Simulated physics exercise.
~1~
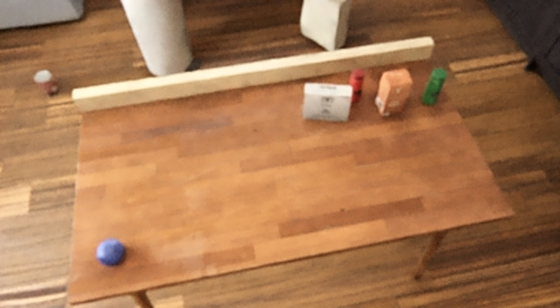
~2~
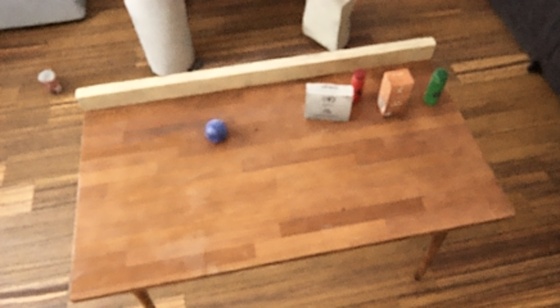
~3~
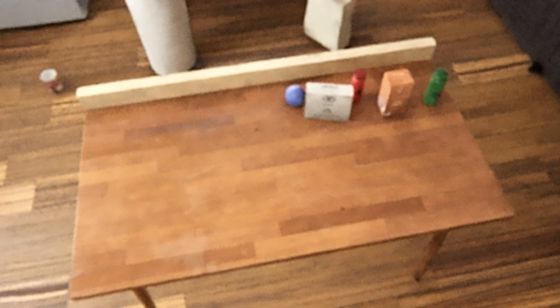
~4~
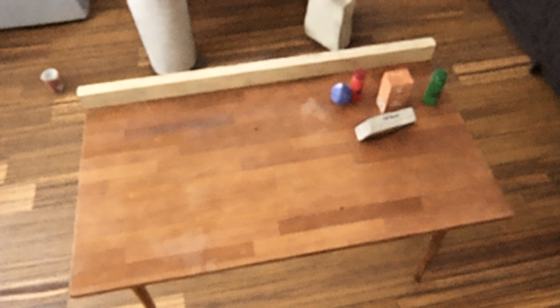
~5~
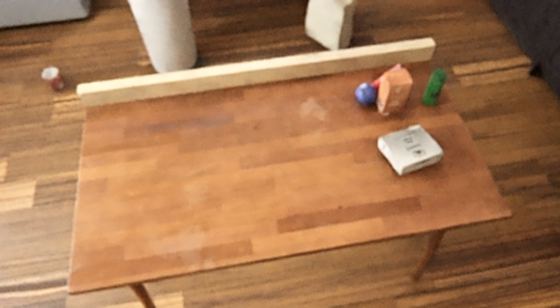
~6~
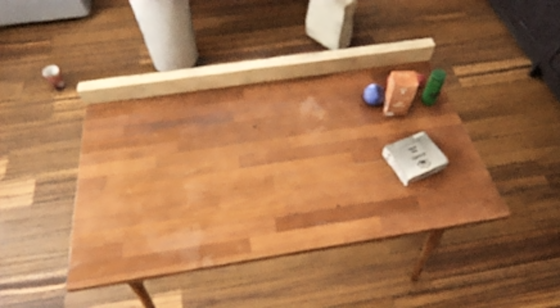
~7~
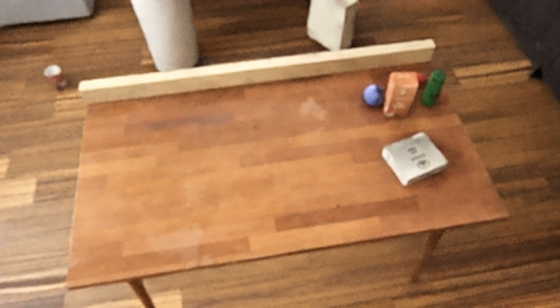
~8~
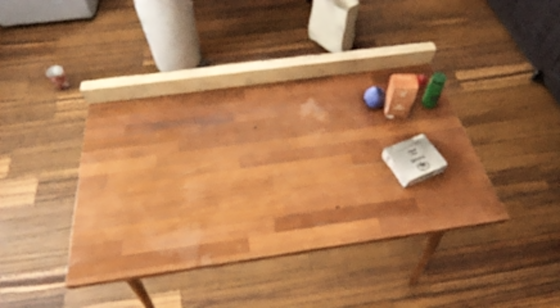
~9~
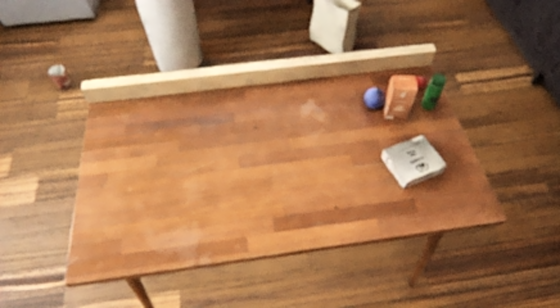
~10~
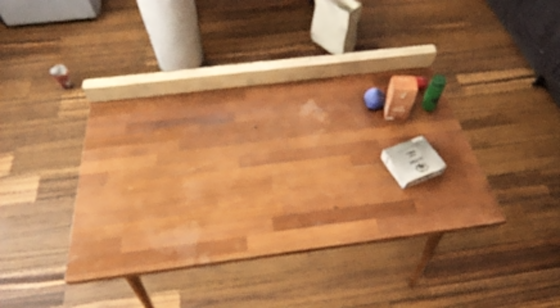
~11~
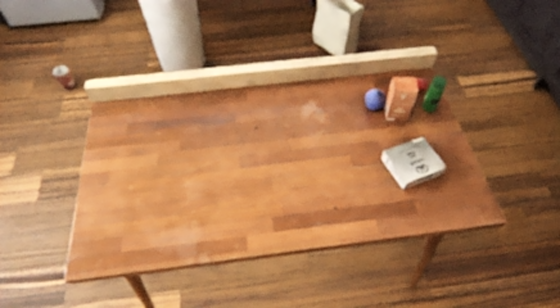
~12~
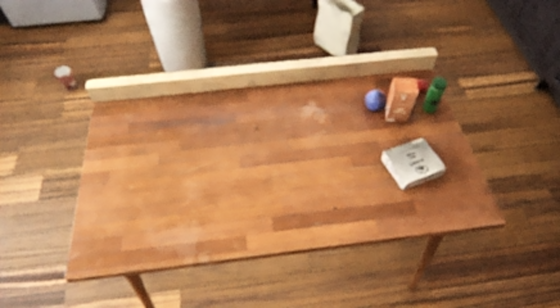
To begin with, a blue ball sits near the left front corner of a wooden table, with a white packet, a red shaker, an orange carton and a green shaker standing towards the far right. The ball rolls up and to the right towards the pale batten, then runs along it to the white packet. The packet swings aside, tips and lands flat nearer the front. Rolling on, the ball reaches the red shaker, which leans and topples behind the carton. Finally, the ball rests beside the upright carton, with the green shaker still standing.
